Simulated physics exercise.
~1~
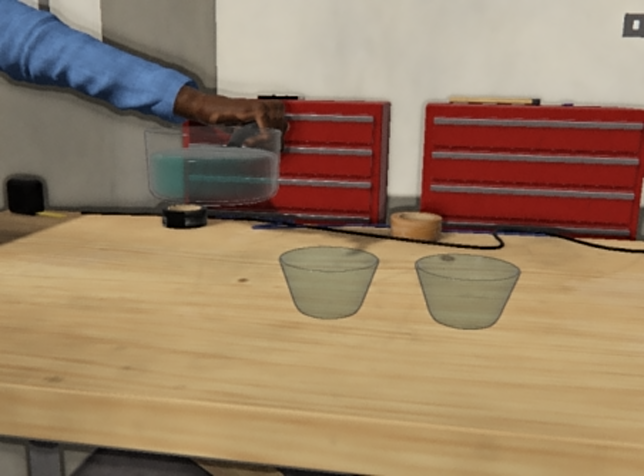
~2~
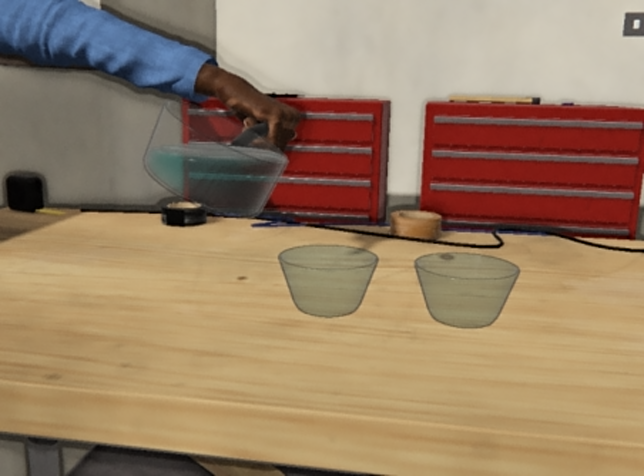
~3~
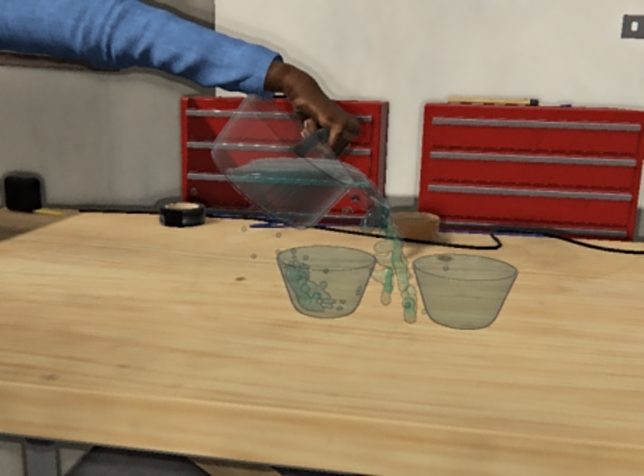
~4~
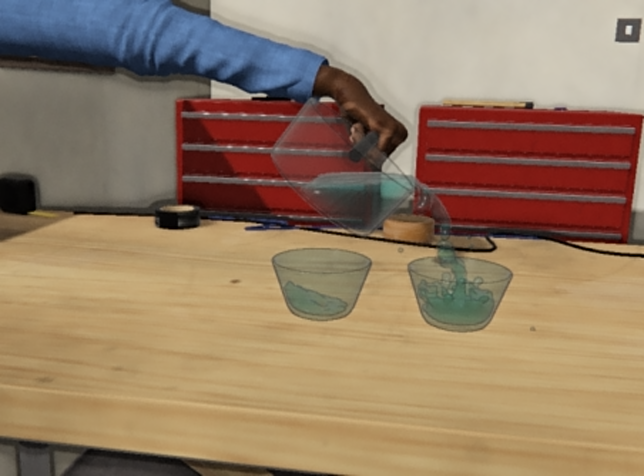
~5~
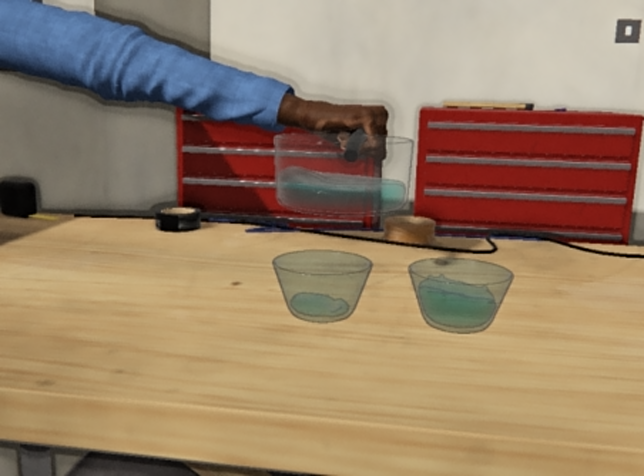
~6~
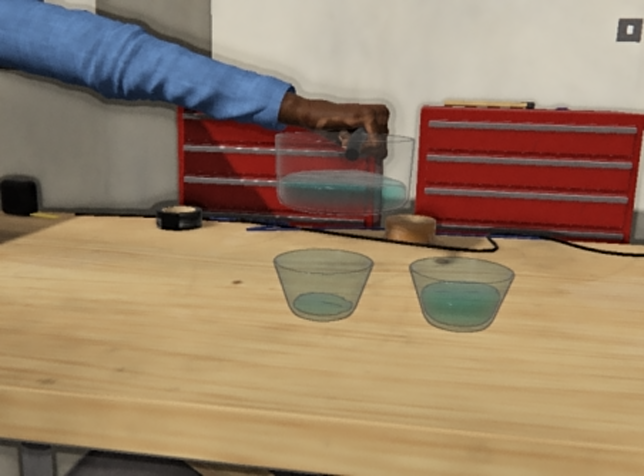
A clear pot of bluish-green water, held by a hand in a blue sleeve, tipped and moved right over two cups, splashing some on the table, then levelled out, leaving a little in the left cup and more in the right.
